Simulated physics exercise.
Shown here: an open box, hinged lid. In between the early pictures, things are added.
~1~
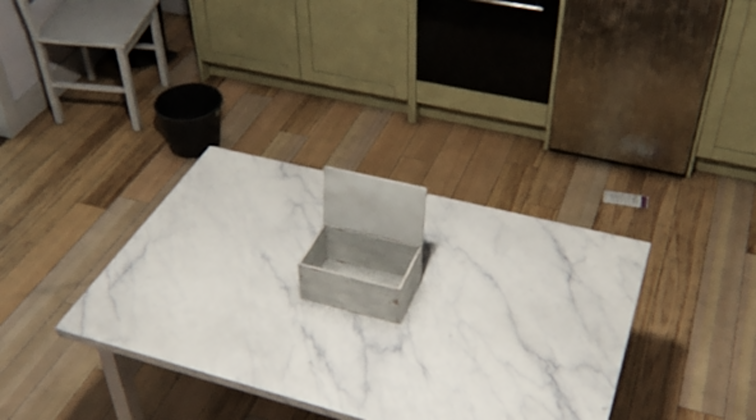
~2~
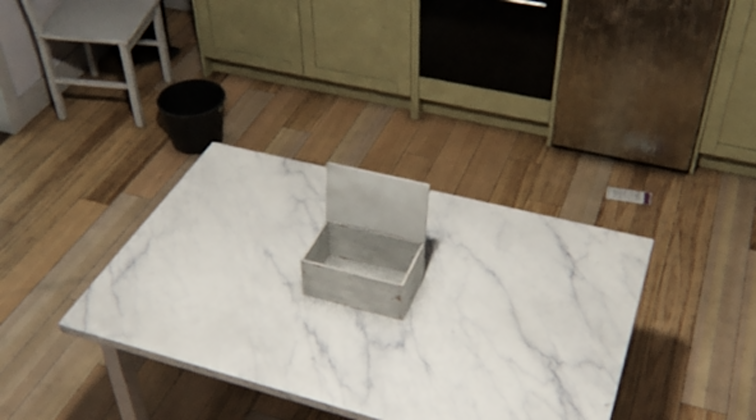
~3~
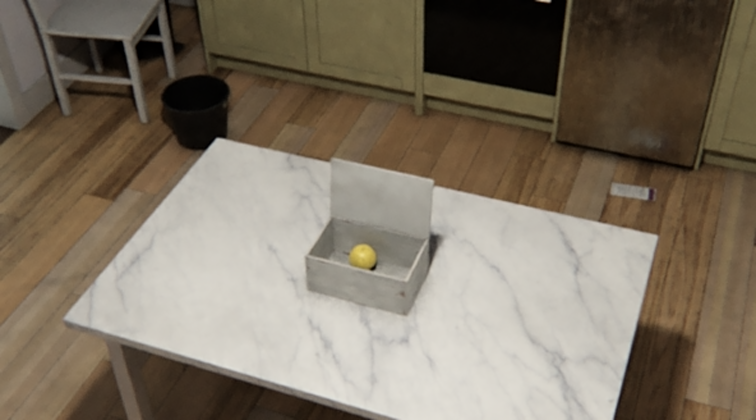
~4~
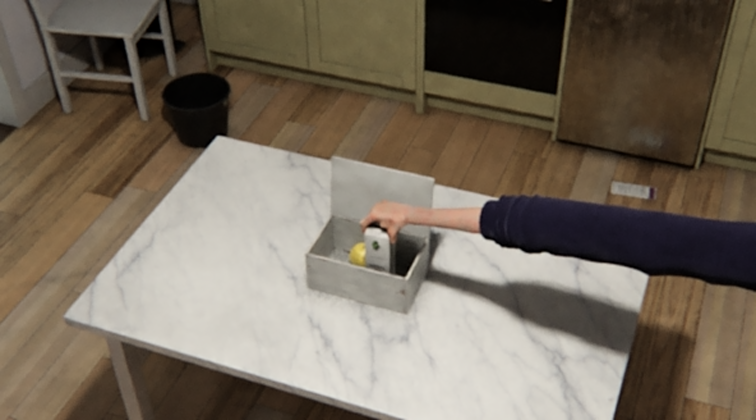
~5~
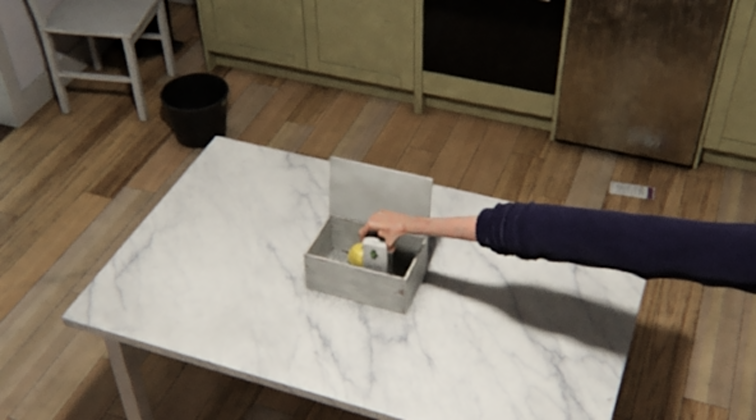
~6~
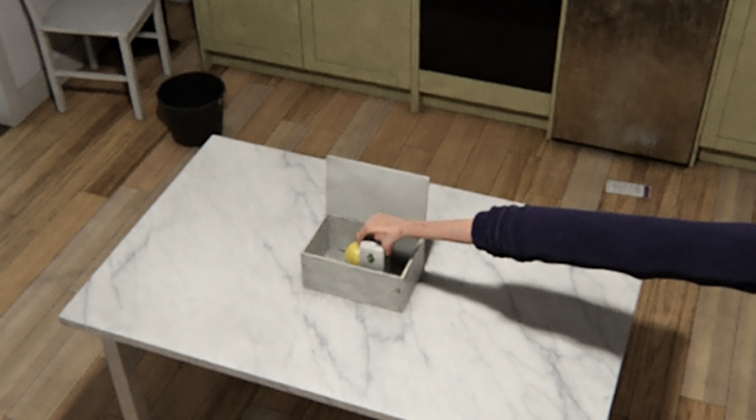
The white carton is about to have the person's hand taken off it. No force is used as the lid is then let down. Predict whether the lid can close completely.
Prediction: The lid cannot close completely.
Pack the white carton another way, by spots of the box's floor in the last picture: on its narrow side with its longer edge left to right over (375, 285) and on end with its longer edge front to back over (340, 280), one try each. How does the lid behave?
Well, first it fits down fine, and then it won't go down.
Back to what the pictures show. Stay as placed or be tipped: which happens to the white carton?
Looking at the last picture, the white carton is left as set.
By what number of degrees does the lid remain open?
The lid sits around 30° above the rim.
Then, 1.00 s after the last picture, lid starting down.
Then, 1.40 s after the last picture, lid 72° above the rim.
Then, 1.70 s after the last picture, lid 51° above the rim.
Then, 1.90 s after the last picture, lid 34° above the rim.
At rest, lid 30° above the rim; both in place. Seen from the same camera at the end, white carton near (375, 268).
